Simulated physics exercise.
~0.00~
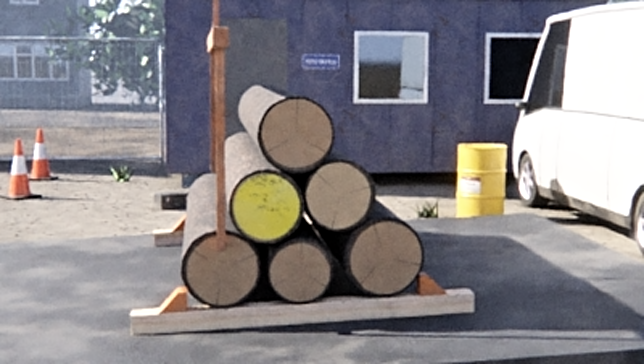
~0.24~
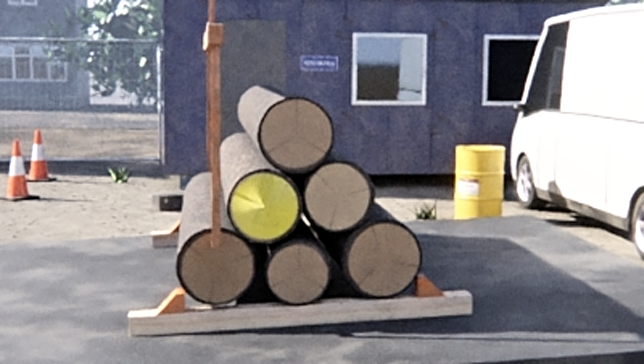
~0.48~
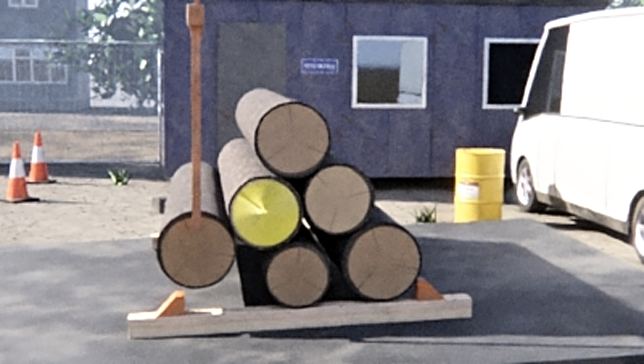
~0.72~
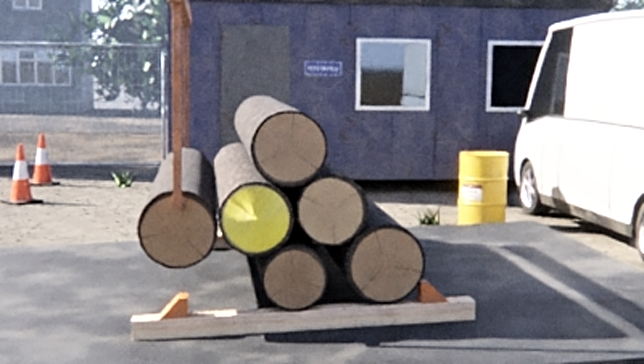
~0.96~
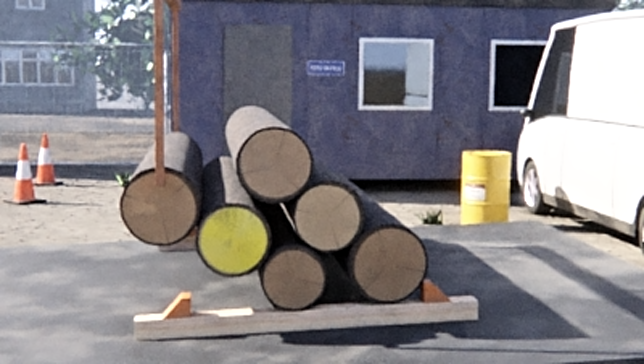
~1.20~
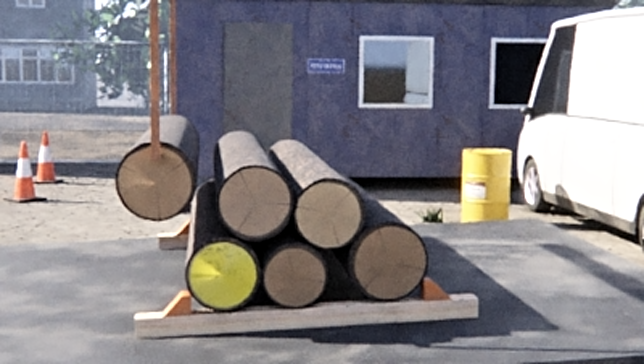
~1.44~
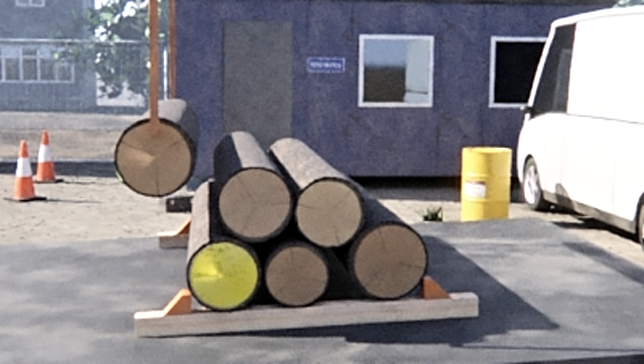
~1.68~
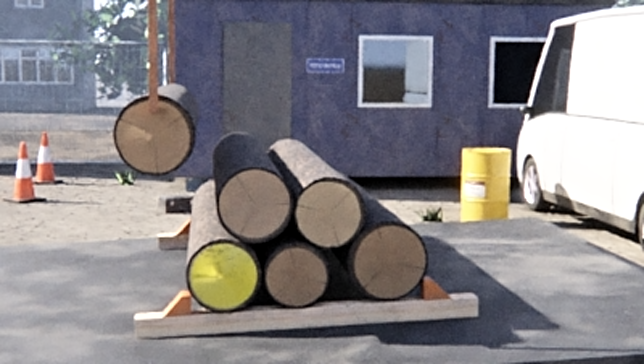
A stack of six logs sat on a timber base until an orange beam pulled the bottom-left log out and upward, and the yellow-ended log rolled down into its place while the top log sank into the gap above, leaving five stacked.
